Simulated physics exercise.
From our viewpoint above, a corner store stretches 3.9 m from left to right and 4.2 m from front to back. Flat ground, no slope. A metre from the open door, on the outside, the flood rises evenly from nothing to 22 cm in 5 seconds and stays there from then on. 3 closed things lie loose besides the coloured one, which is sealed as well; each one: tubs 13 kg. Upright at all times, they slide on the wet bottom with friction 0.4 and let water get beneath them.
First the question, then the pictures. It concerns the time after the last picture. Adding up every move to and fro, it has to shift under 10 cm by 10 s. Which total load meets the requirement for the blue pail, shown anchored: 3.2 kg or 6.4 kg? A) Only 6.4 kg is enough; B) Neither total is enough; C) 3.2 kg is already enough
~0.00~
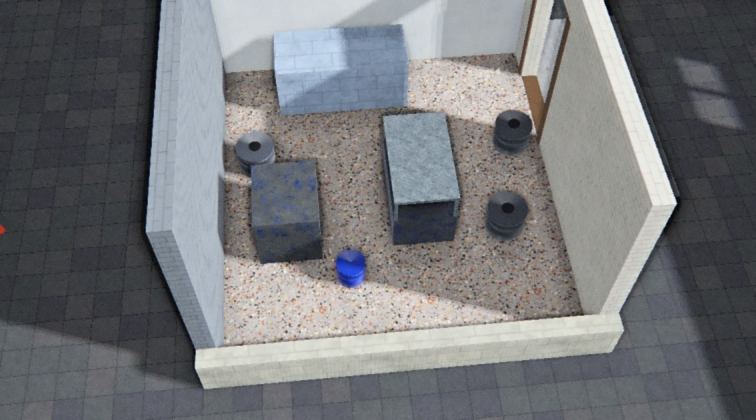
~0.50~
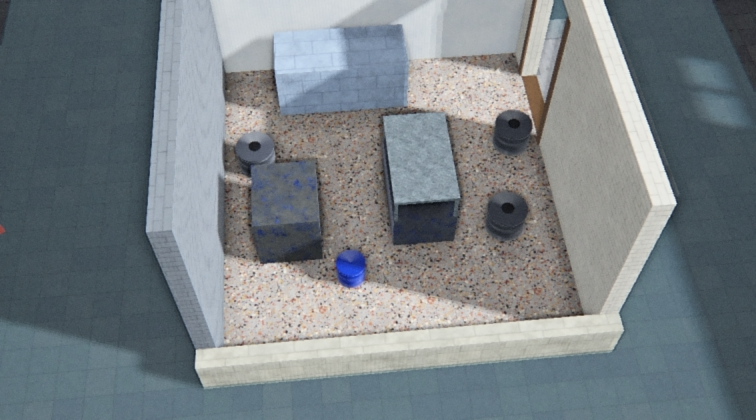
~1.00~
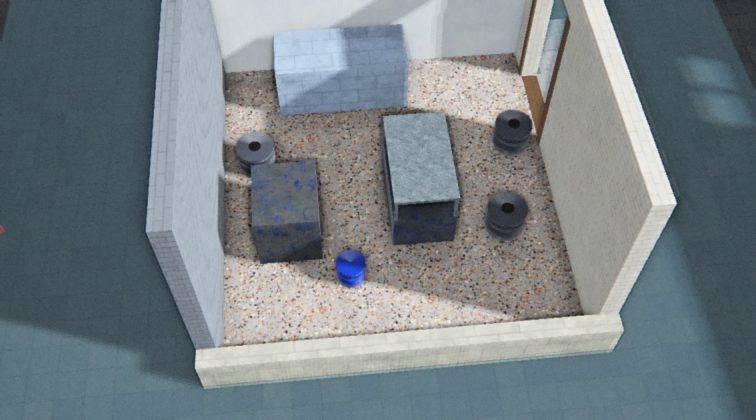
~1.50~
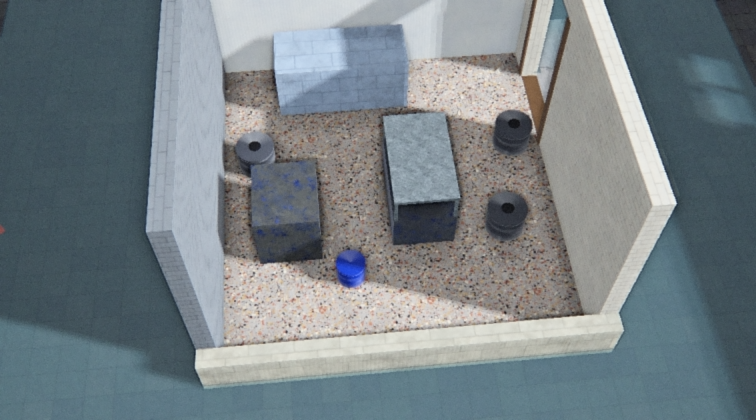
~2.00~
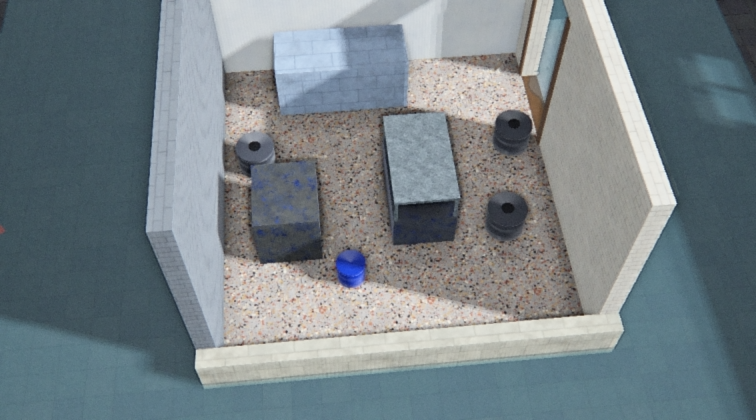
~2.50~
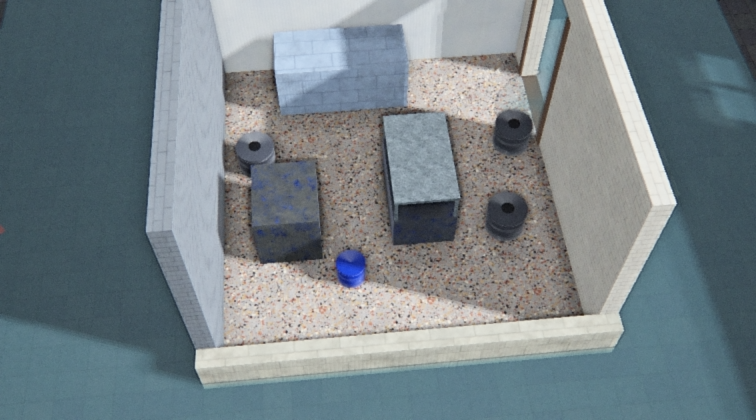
Answer: C.
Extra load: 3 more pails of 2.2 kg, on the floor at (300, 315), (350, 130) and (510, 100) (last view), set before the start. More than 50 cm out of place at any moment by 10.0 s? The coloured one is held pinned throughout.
Note, in sequence: Not exceeded, exceeded, exceeded.
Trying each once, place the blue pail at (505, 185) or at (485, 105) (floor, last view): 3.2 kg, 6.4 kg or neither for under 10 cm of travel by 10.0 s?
Log: Try 1 the lighter pick works; try 2 neither pick works.
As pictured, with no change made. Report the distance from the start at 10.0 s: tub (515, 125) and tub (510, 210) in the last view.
The first is 40 cm from its start, the second 0 cm.
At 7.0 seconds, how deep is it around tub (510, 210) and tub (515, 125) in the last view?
About 2 and 4 cm.
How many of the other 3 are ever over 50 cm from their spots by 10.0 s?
0.
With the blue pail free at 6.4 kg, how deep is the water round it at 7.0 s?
0 cm, roughly.
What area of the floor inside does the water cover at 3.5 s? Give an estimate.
Wet: Near 2.0 m2.
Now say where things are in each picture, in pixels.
In the first frame, the blue pail at (351, 262) rests on the ground; 0.0 m2 under water; 0 of 4 have shifted.
In the second frame, the blue pail at (351, 262), on the bottom; water covers 0.0 m2; 0 of 4 have shifted.
In the third frame, the blue pail at (351, 262), on the bottom; water covers 0.0 m2; 0 of 4 have shifted.
In the fourth frame, the blue pail at (351, 262), on the bottom; 0.0 m2 under water; 0 of 4 have shifted.
In the fifth frame, the blue pail at (351, 262) rests on the ground; water covers 0.0 m2; 0 of 4 have shifted.
In the sixth frame, the blue pail at (351, 262), on the bottom; 0.3 m2 under water; 0 of 4 have shifted.
After 3.5 s the blue pail would be 0 cm from its start with 3.2 kg and 0 cm from its start with 6.4 kg; 0 cm of water round it then.
After 4.5 s the blue pail would be 0 cm from its start with 3.2 kg and 0 cm from its start with 6.4 kg; 0 cm of water round it then.
After 7.0 s the blue pail would be 0 cm from its start with 3.2 kg and 0 cm from its start with 6.4 kg; 0 cm of water round it then.
After 10.0 s the blue pail would be 0 cm from its start with 3.2 kg and 0 cm from its start with 6.4 kg; 1 cm of water round it then.
